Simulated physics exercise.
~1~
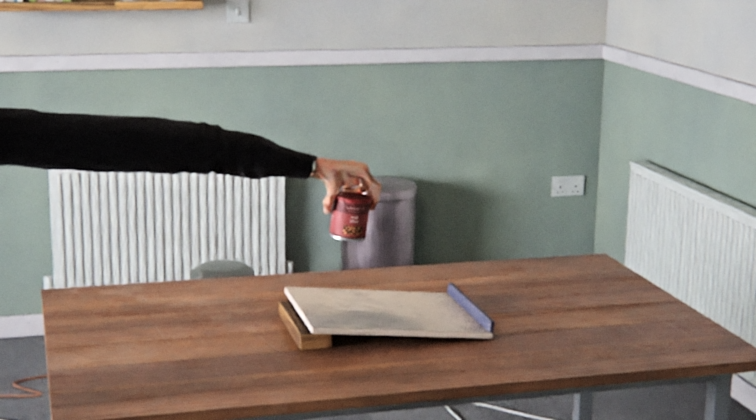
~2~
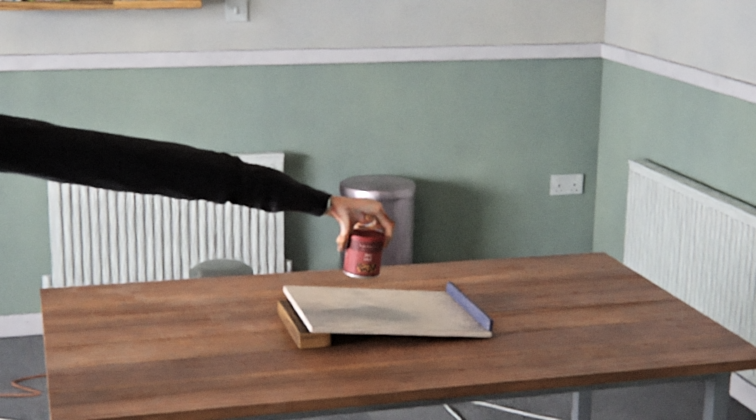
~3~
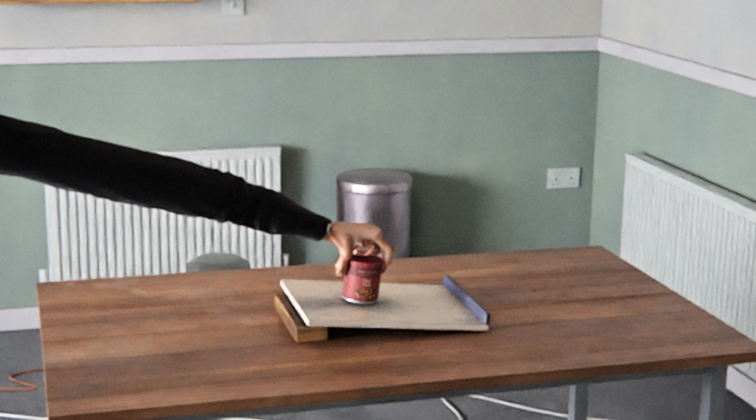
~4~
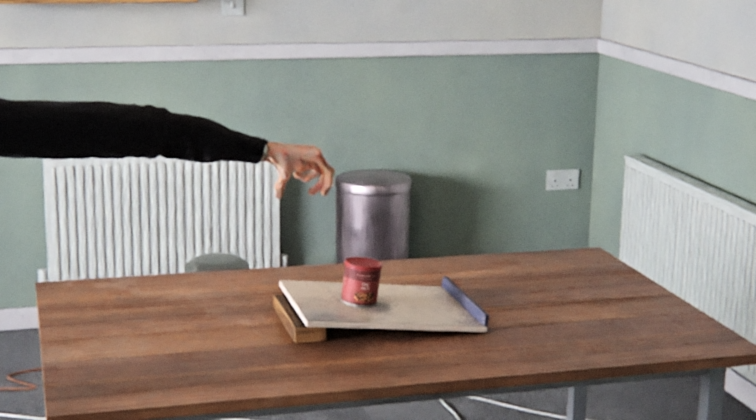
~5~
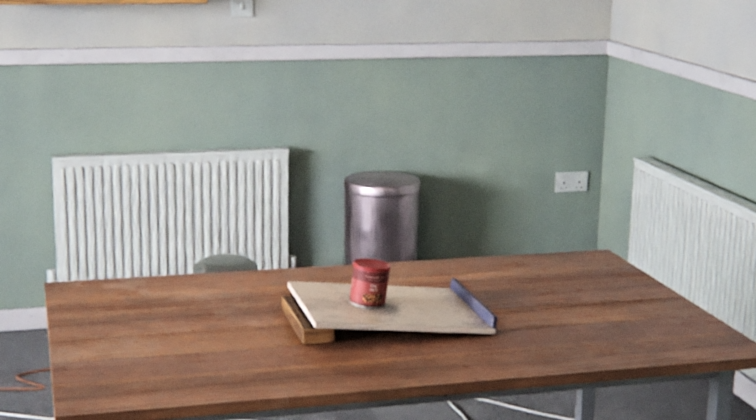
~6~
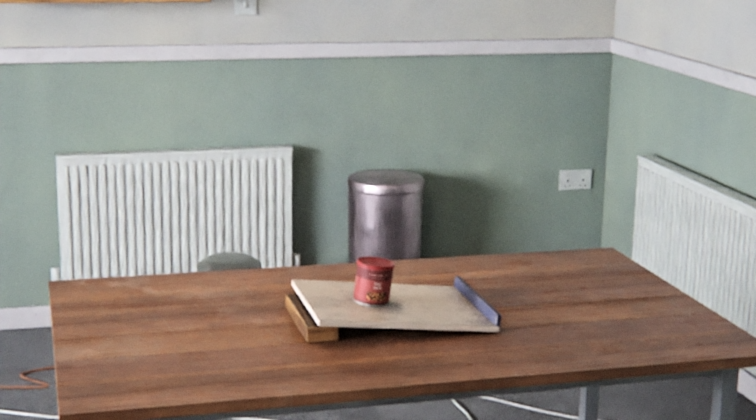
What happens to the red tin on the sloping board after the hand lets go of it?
The red tin stays where it is put, standing upright on the sloping board.
